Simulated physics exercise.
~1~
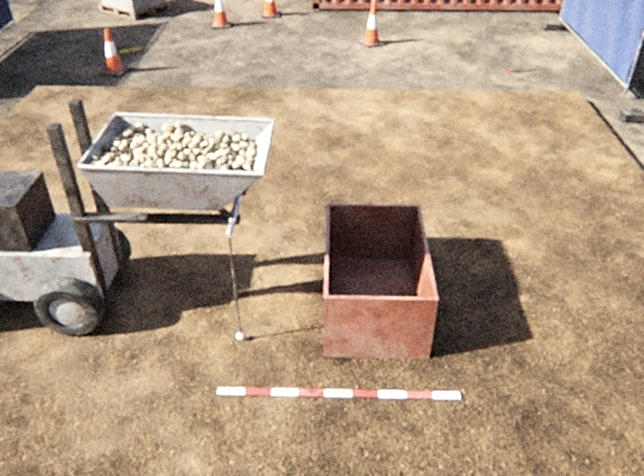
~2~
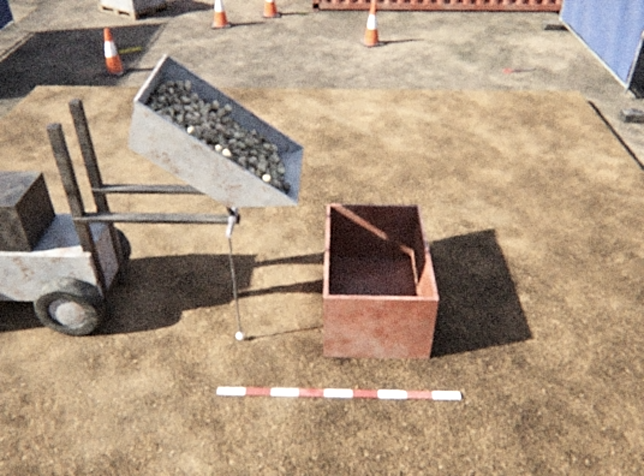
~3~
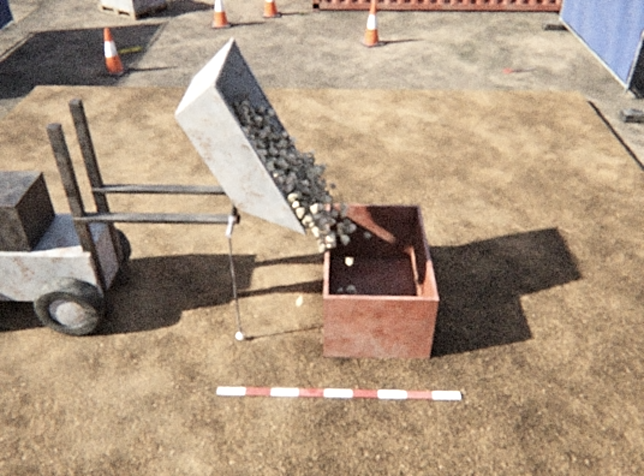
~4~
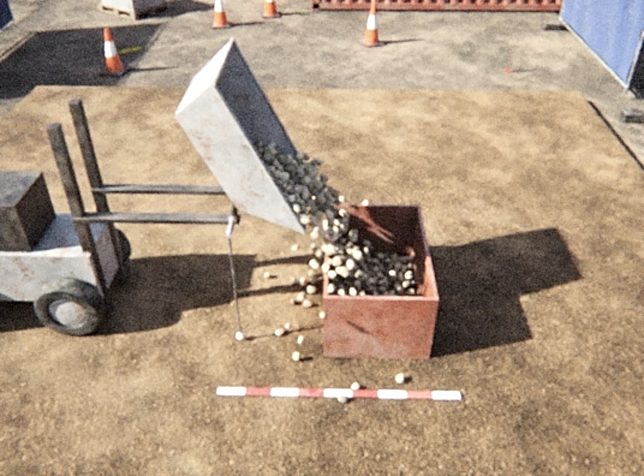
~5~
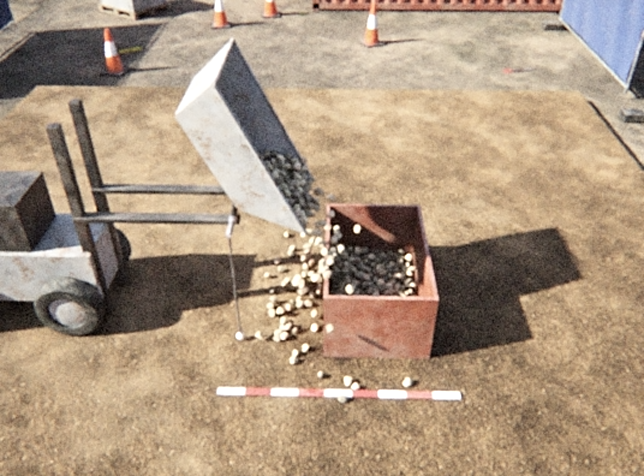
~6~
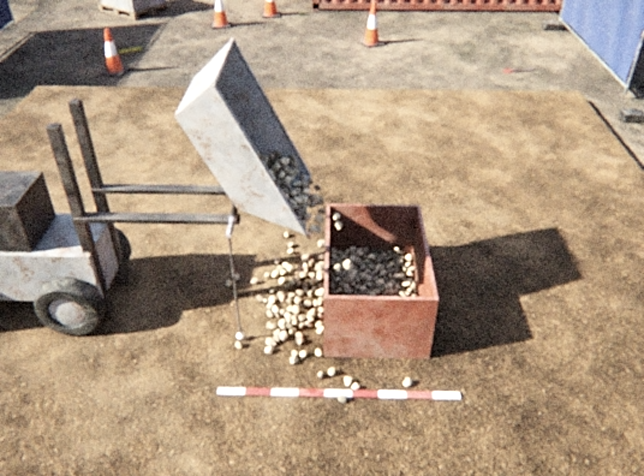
On sandy ground, a tipping skip pours stones into a red bin, spilling some beside it.
